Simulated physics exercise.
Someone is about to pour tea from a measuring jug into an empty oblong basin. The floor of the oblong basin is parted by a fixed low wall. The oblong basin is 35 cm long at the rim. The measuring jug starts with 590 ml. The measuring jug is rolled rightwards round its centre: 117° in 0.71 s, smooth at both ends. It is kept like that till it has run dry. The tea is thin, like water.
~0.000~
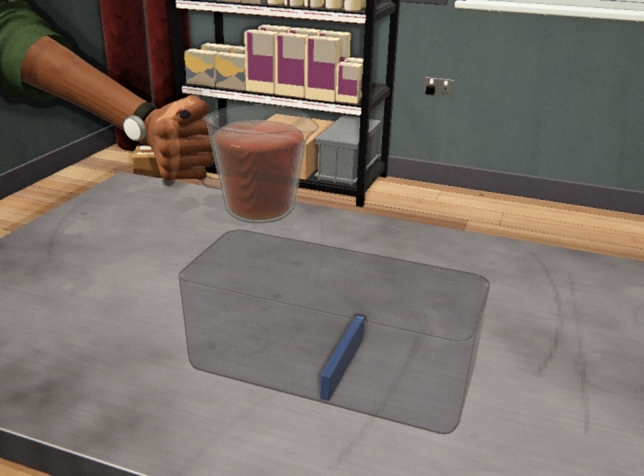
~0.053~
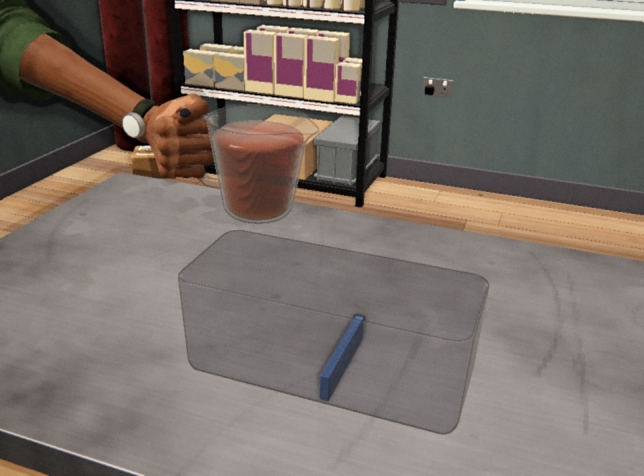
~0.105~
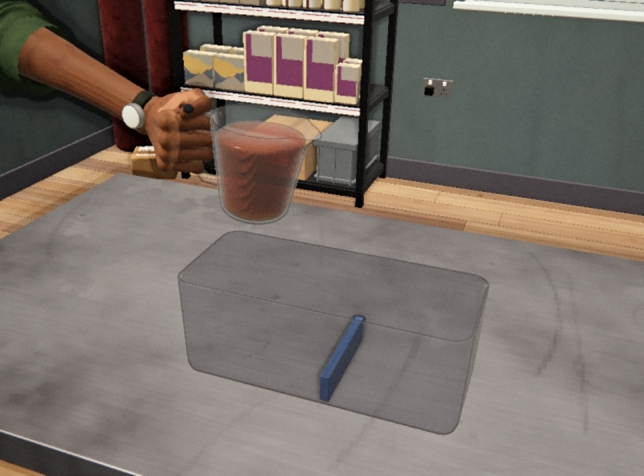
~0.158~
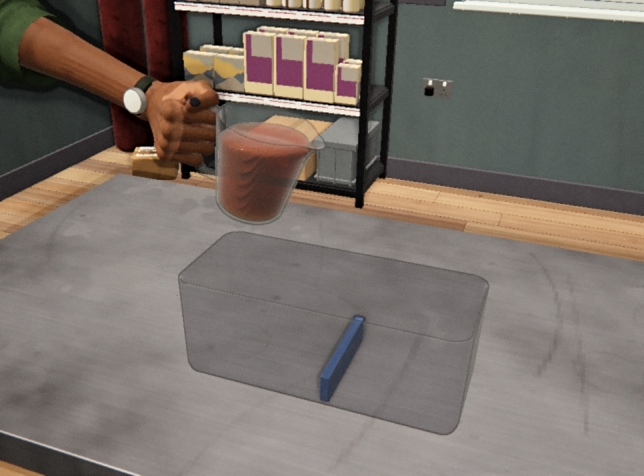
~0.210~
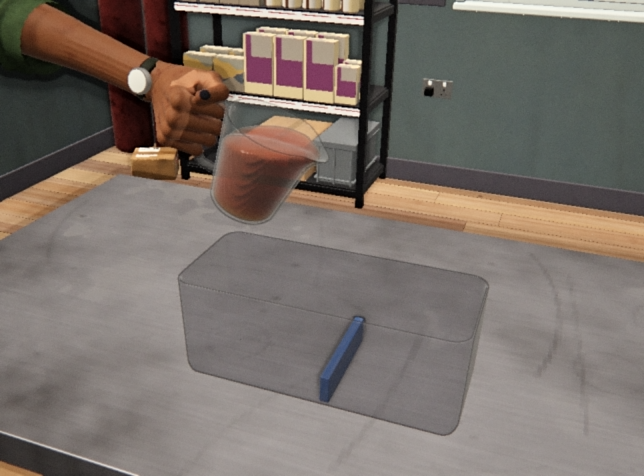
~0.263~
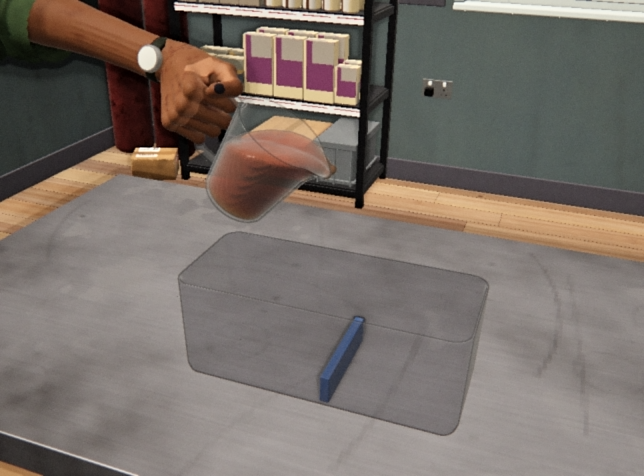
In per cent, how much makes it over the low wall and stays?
About 59 per cent.
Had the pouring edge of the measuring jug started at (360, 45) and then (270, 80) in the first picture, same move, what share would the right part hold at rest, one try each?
In turn about 85 and 15 per cent.
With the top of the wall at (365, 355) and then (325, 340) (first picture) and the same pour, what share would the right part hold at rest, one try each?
In turn about 35 and 85 per cent.
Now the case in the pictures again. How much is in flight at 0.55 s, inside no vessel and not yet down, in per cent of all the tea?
Near 26 in a hundred.
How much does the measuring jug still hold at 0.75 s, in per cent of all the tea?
Some 2 per cent.
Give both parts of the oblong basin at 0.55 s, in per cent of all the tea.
Near 4 on the left, 32 on the right.
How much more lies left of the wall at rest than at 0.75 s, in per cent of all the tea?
Near 6 in a hundred.
By 0.55 s the tilt is 102° and 38 per cent is still to pour, 4 is left of the wall and 33 right of it.
By 0.75 s the tilt is 117° and 2 per cent is still to pour, 35 is left of the wall and 59 right of it.
By 0.97 s the tilt is 117° and 0 per cent is still to pour, 40 is left of the wall and 59 right of it.
By 1.21 s the tilt is 117° and 0 per cent is still to pour, 40 is left of the wall and 59 right of it.
At rest 40 per cent lies left of the wall, 59 right of it and 1 outside.
